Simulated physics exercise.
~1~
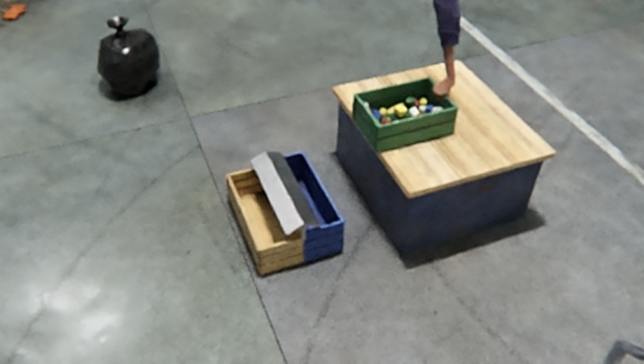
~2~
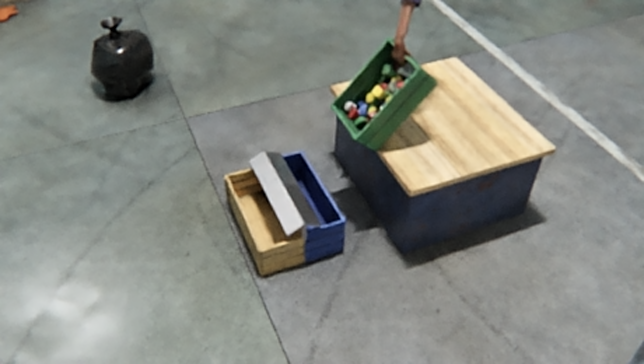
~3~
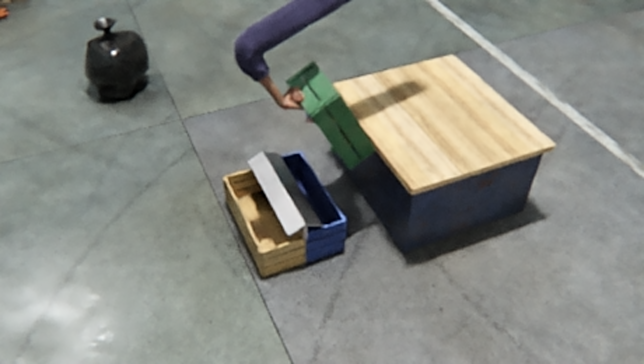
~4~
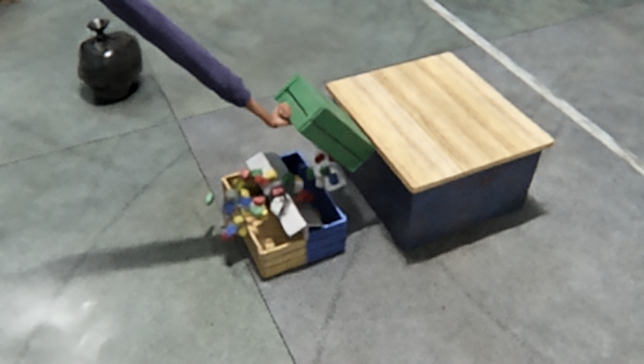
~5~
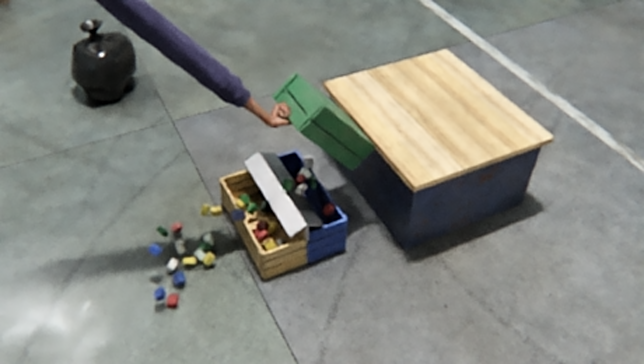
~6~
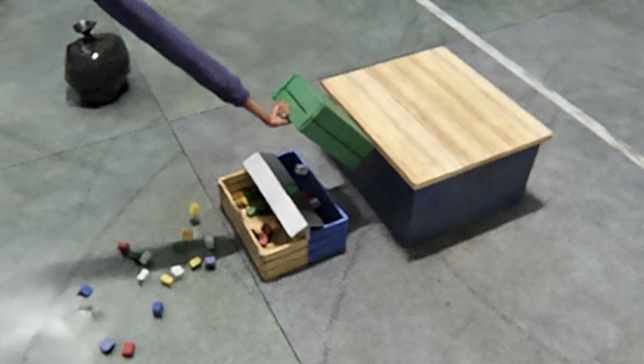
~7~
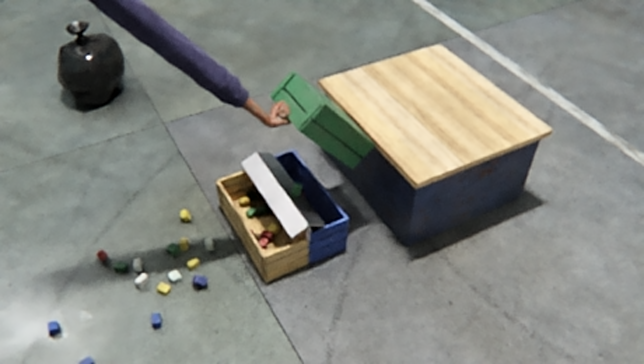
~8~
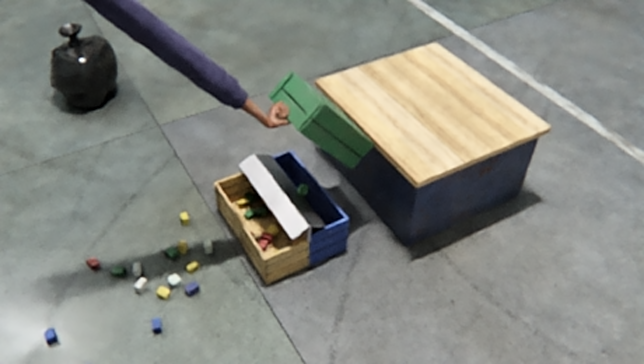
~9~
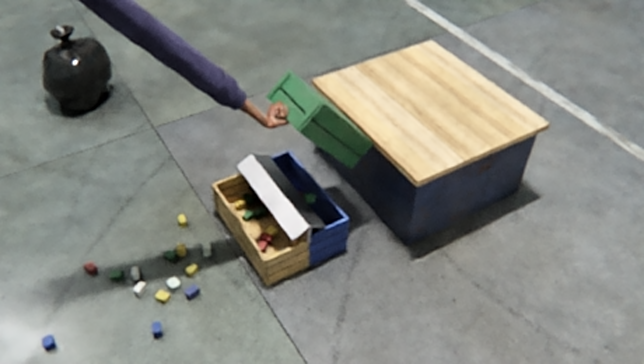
In the video, a hand tips a green tote of colourful toy bricks off the end of a bench, spilling them over a grey roof-shaped splitter; some settle in the blue box and wooden tub below, while others scatter across the floor to the left.
